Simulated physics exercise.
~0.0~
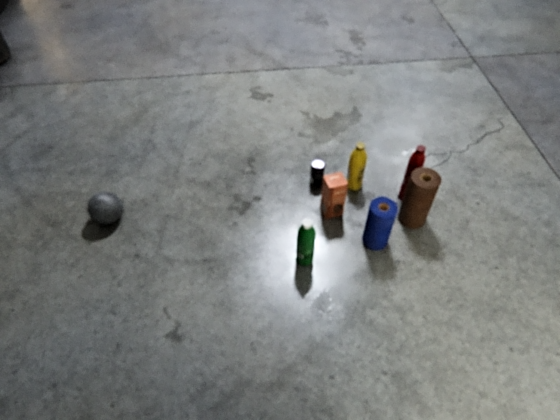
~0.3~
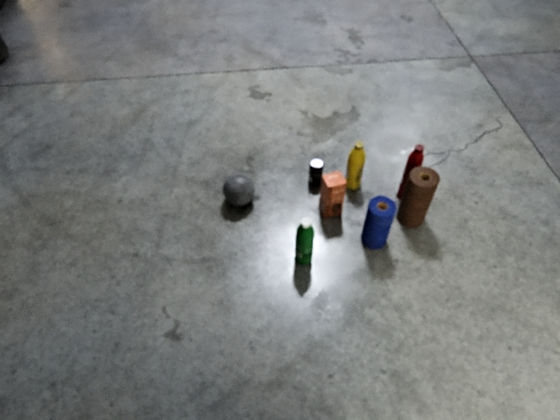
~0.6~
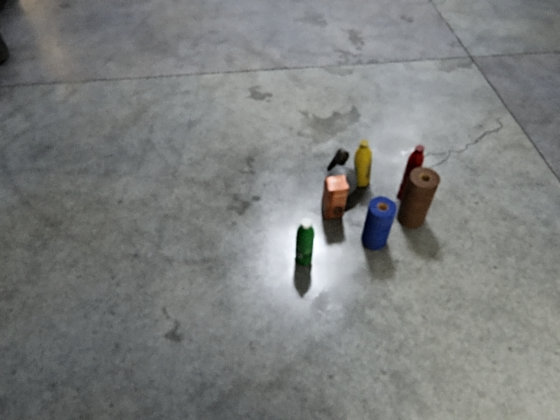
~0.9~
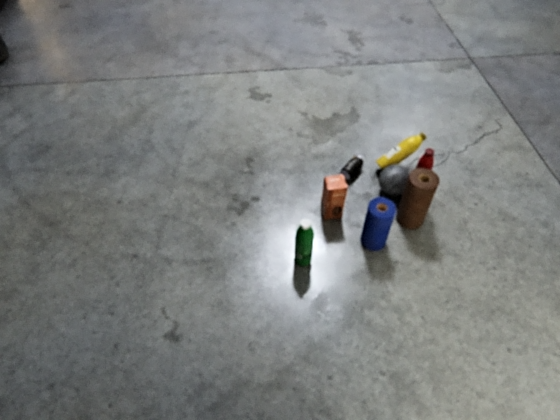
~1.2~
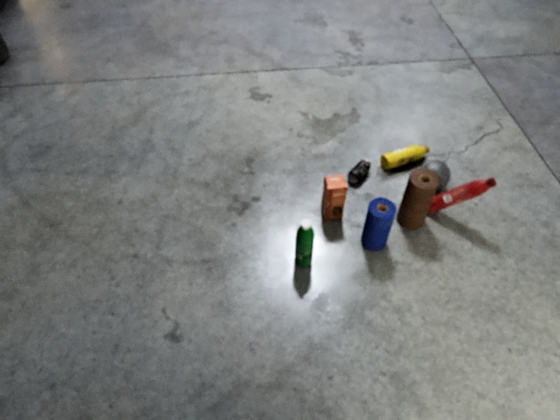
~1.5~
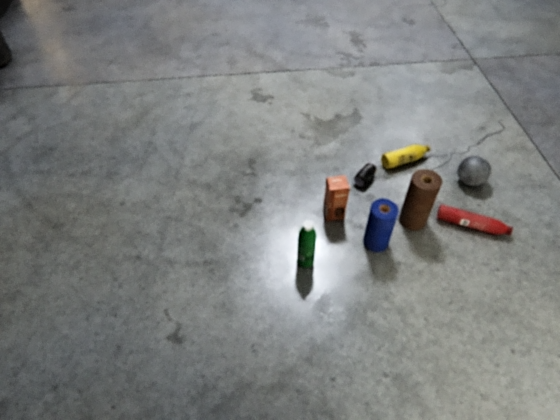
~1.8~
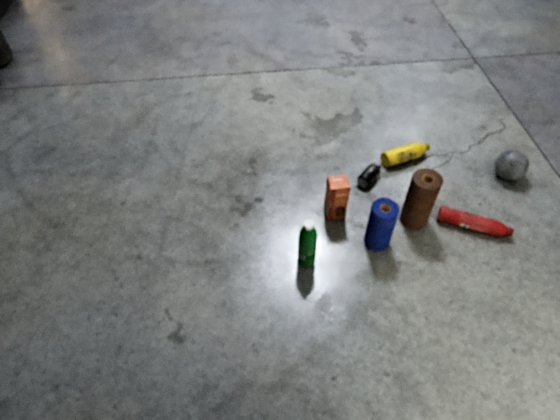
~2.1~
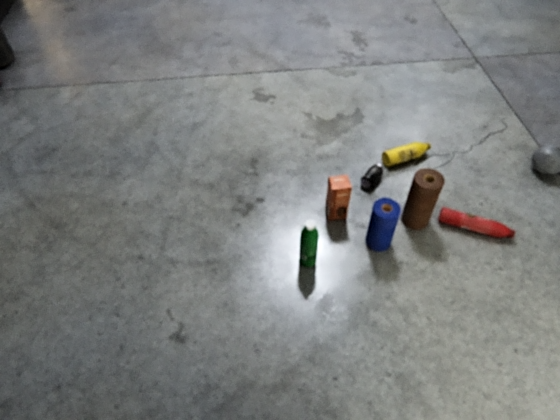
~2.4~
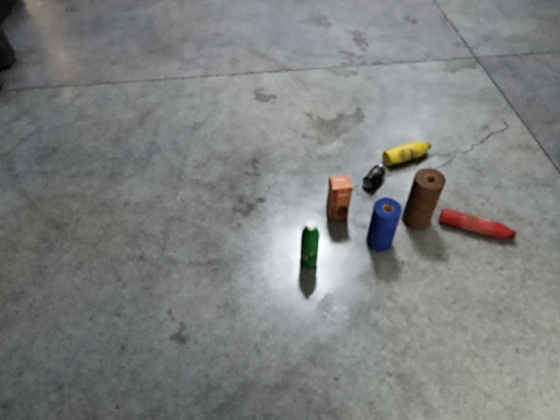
On a grey concrete floor, a grey ball rolled right into a group of standing objects, knocking over the black can, then the yellow bottle and the red bottle, and rolled out of view while the carton, both rolls and green bottle stayed upright.
